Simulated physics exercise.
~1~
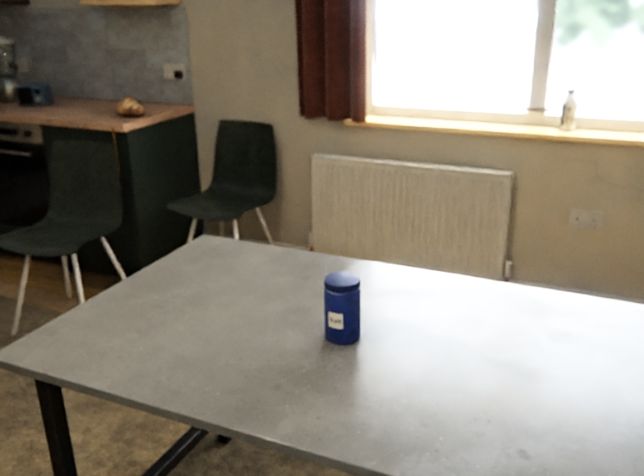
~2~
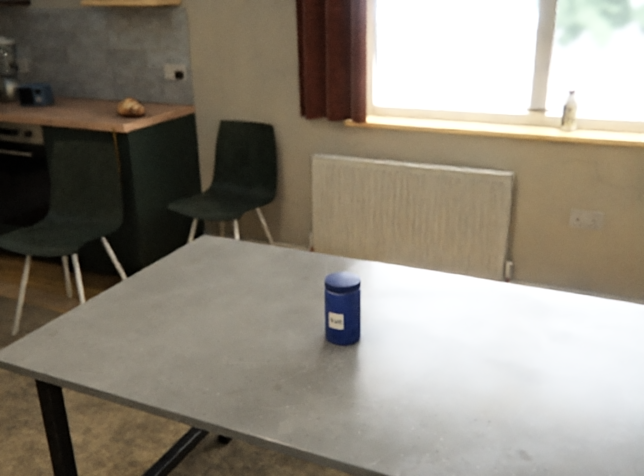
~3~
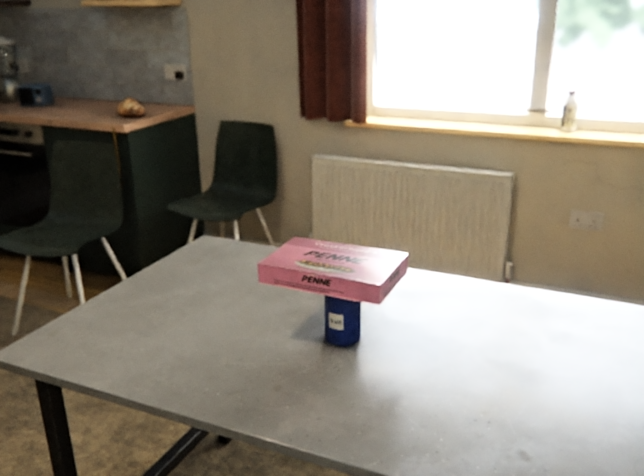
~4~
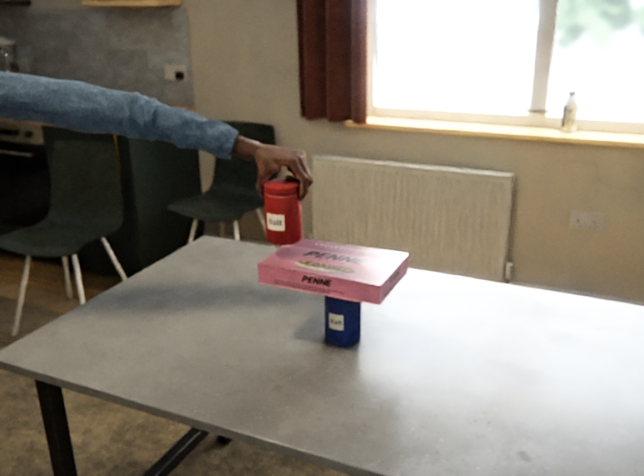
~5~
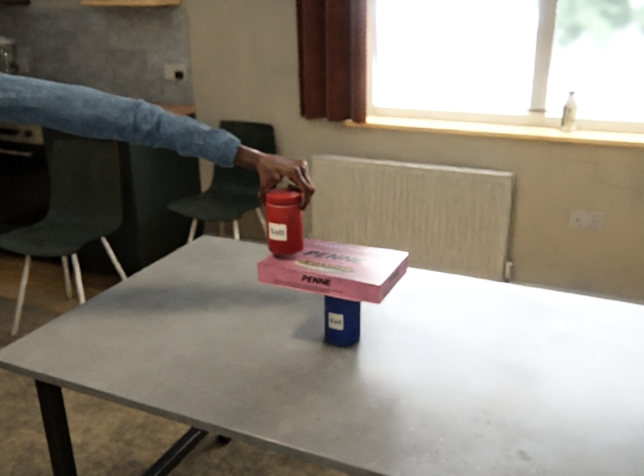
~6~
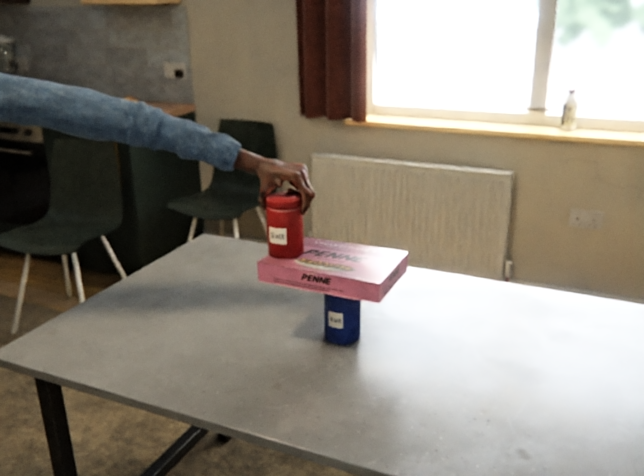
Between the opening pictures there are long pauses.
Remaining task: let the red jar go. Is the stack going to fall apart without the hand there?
Yes.
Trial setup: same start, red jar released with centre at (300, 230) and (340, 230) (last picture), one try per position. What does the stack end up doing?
It tips over first and stays steady second.
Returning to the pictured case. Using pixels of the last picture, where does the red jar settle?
Roughly pixel (226, 310) in the last picture.
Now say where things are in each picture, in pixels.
In the first frame, the last thing is not in view yet.
In the second frame, the last thing is not in view yet.
In the third frame, the last thing is not in view yet; pink packet (334, 268).
In the fourth frame, on its way; red jar (283, 211); pink packet (334, 268).
In the fifth frame, on its way; red jar (285, 221); pink packet (334, 268).
In the sixth frame, in place under the hand; red jar (285, 225); pink packet (334, 267).
Then, 0.50 s past the last view, red jar now fallen; pink packet rocked 74° from its first pose.
Then, 1.20 s past the last view, pink packet now fallen.
Finally, fallen, pink packet and red jar; blue jar still in place. Final places as the last picture's camera would see them, red jar near (226, 310). The stack gives way.
